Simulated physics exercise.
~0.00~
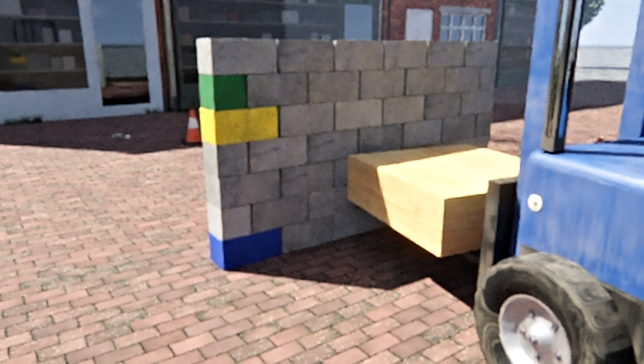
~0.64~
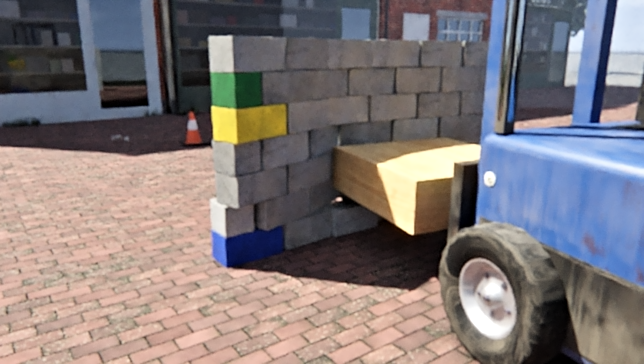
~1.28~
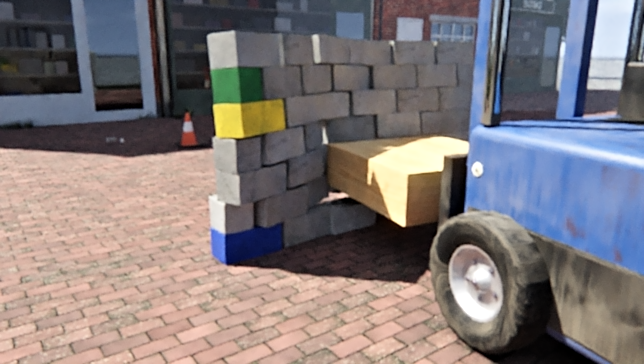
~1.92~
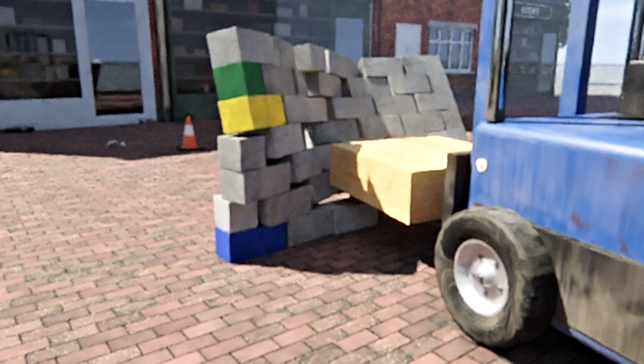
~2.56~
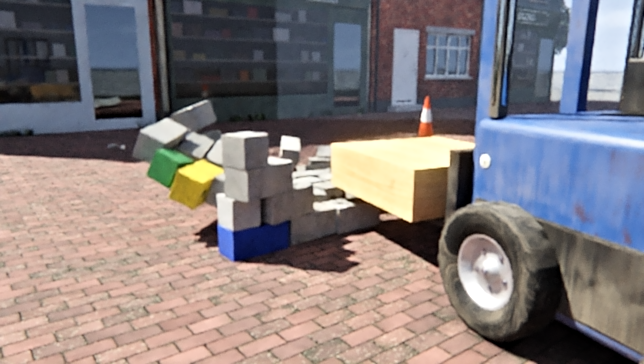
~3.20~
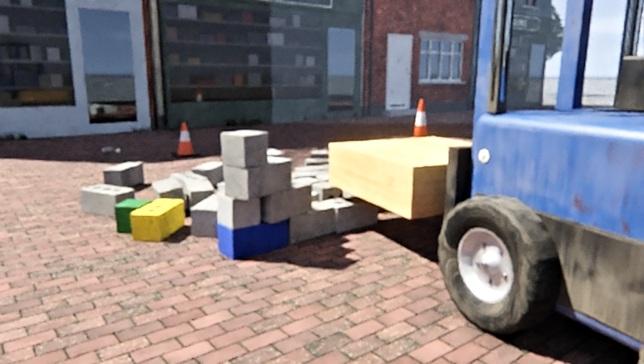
A blue forklift carrying a pale wooden block noses into a freestanding grey block wall on a sunny, red-brick paved yard, seen from a little above the ground with shopfronts behind. The wall's left end has a green block above a yellow one near the top and a blue one at the bottom. As the load pushes in, the courses shift and gaps open. The upper wall leans back and collapses away from the forklift, taking the green and yellow blocks down to the left. The forklift stops, and a short stack remains standing on the unmoved blue block beside scattered rubble.
